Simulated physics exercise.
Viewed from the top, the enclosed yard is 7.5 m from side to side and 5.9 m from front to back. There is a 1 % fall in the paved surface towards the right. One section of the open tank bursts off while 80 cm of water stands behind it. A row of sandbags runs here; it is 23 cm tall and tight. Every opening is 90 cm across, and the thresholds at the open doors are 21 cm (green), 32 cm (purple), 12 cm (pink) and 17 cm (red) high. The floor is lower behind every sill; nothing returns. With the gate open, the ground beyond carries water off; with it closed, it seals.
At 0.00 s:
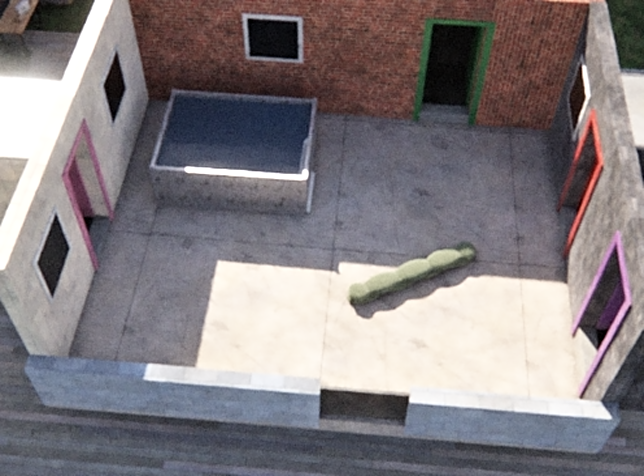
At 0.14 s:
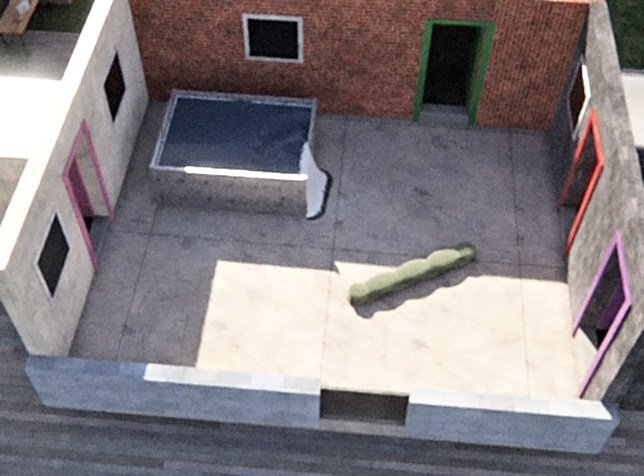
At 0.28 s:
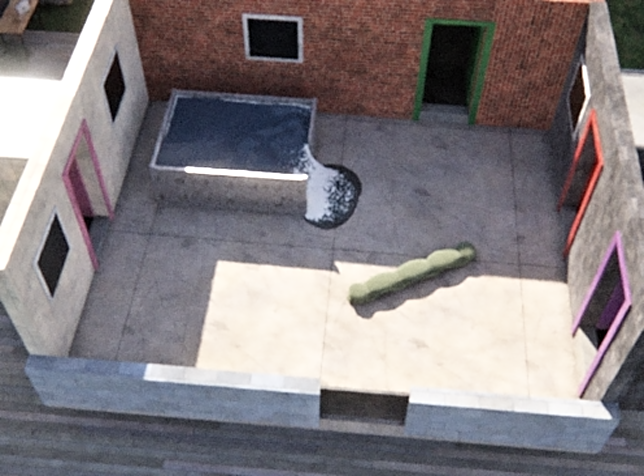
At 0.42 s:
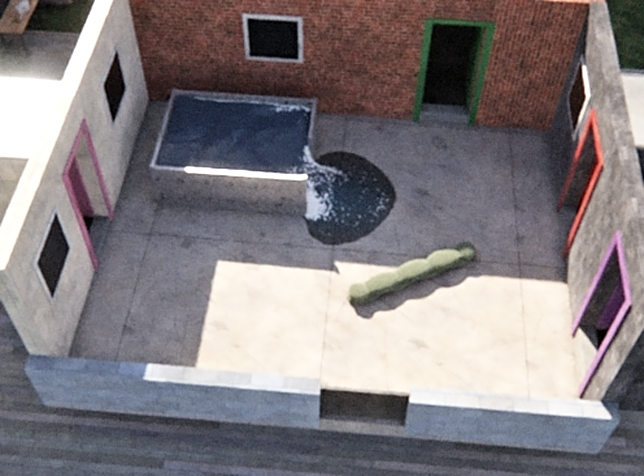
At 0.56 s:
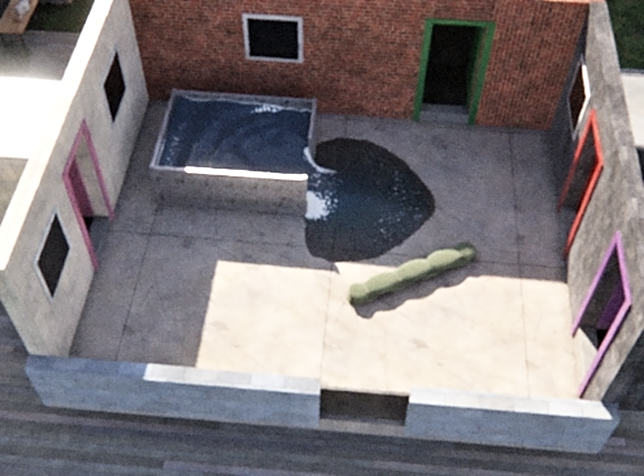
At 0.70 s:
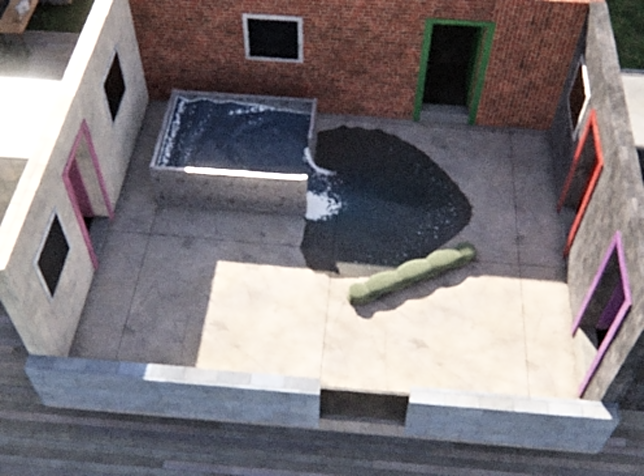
The footage shows a walled yard with a raised open tank of still water; then water bursts from the tank's right side and spreads rightward across the paving as a widening dark pool, reaching the row of green sandbags.
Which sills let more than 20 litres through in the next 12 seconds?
In the next 12 seconds: The green door stays at or under it; the purple door stays at or under it; the pink door stays at or under it; the red door lets more through.
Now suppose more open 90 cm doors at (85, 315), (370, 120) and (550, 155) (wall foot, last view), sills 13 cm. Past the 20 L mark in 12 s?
Check each in turn: The first fails, the second fails, the third succeeds.
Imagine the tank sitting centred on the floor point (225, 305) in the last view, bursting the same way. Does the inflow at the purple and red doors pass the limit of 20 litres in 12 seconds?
Purple gets more than that, red gets no more than that.
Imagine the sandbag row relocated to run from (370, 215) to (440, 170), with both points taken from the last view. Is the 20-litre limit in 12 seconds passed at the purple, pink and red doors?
So then purple is inside it, pink is inside it and red is inside it.
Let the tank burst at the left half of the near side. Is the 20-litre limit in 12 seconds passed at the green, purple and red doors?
Then it goes green fine, purple fine, red fine.
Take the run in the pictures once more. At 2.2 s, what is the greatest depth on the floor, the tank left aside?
I'd put it at close to 42 cm.
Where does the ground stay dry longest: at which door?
The pink door.
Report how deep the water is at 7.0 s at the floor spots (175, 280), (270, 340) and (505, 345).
First 2 cm, then 2 cm, then 3 cm.
After 1.4 s water covers 30 % of the floor and is deepest (46 cm) near (311, 198); green door 6 cm at the sill, 0 L in, purple door not reached, pink door not reached, red door 22 cm at the sill, 0 L in.
After 2.2 s water covers 40 % of the floor and is deepest (42 cm) near (557, 218); green door 12 cm at the sill, 0 L in, purple door 1 cm at the sill, 0 L in, pink door not reached, red door 35 cm at the sill, 46 L in.
After 3.5 s water covers 45 % of the floor and is deepest (34 cm) near (547, 135); green door 13 cm at the sill, 0 L in, purple door 5 cm at the sill, 0 L in, pink door not reached, red door 25 cm at the sill, 140 L in.
After 7.0 s water covers 75 % of the floor and is deepest (21 cm) near (580, 426); green door 10 cm at the sill, 0 L in, purple door 6 cm at the sill, 0 L in, pink door not reached, red door 18 cm at the sill, 207 L in.
After 12.0 s water covers 95 % of the floor and is deepest (14 cm) near (579, 414); green door 7 cm at the sill, 0 L in, purple door 10 cm at the sill, 0 L in, pink door 9 cm at the sill, 0 L in, red door 12 cm at the sill, 212 L in.
